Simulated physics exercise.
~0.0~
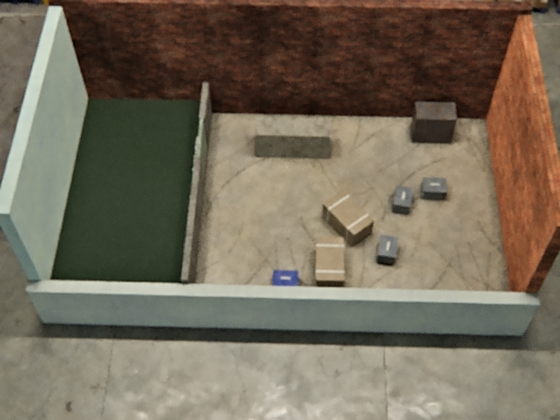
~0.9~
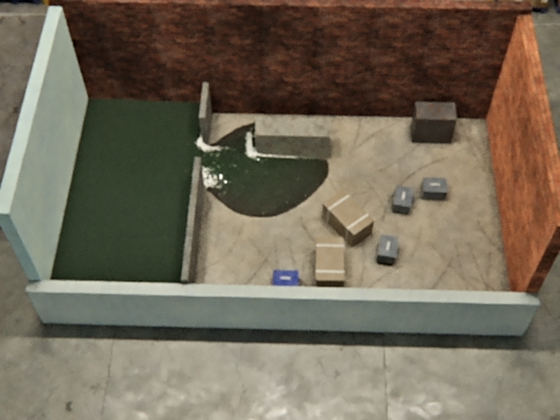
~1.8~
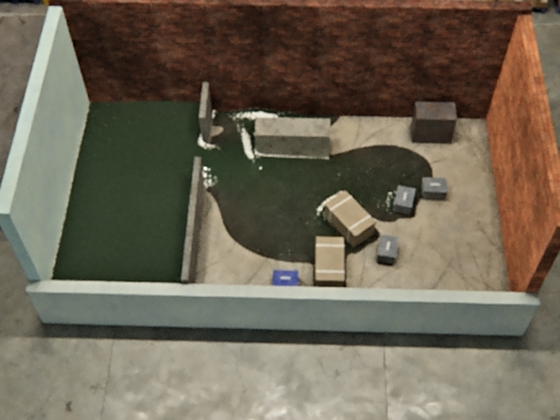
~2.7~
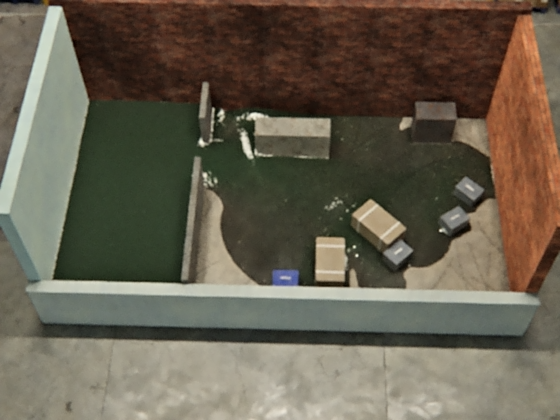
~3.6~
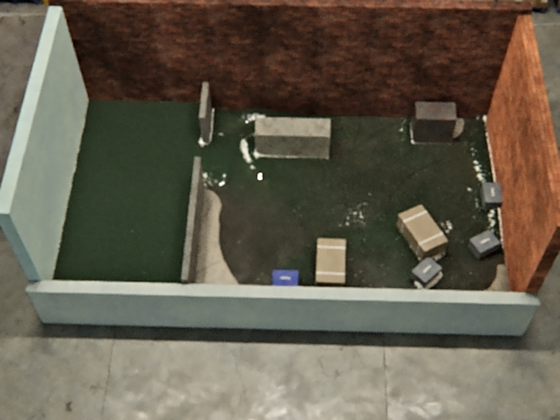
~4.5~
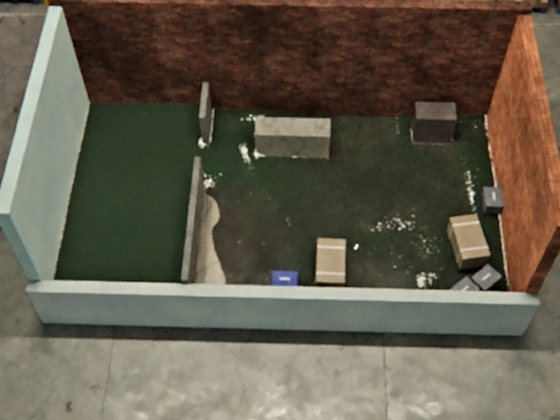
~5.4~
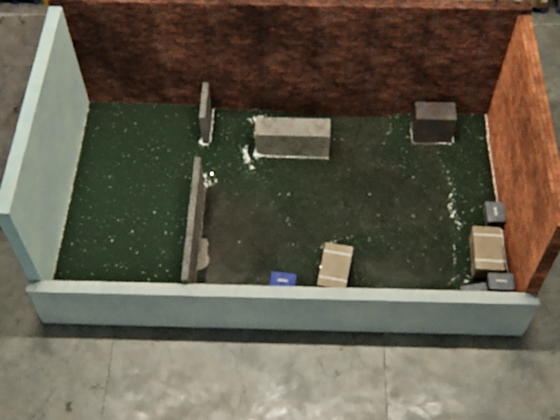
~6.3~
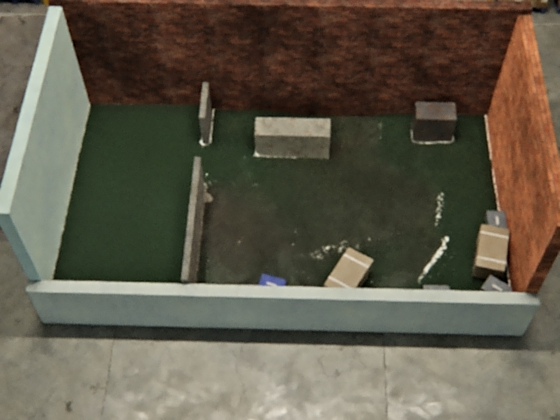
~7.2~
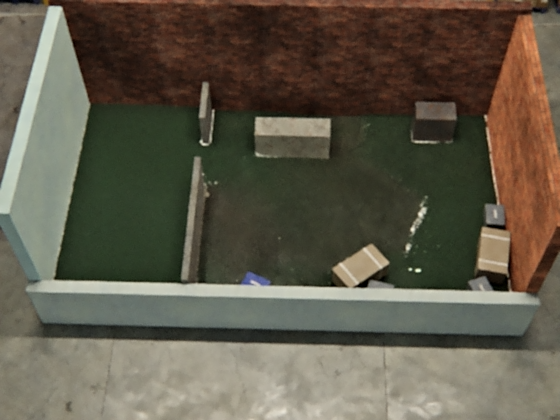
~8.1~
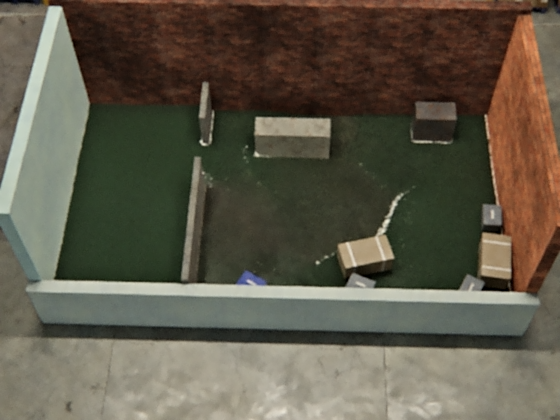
Dark green water pouring through a wall gap and flooding a walled room, carrying boxes right before some drift back left.
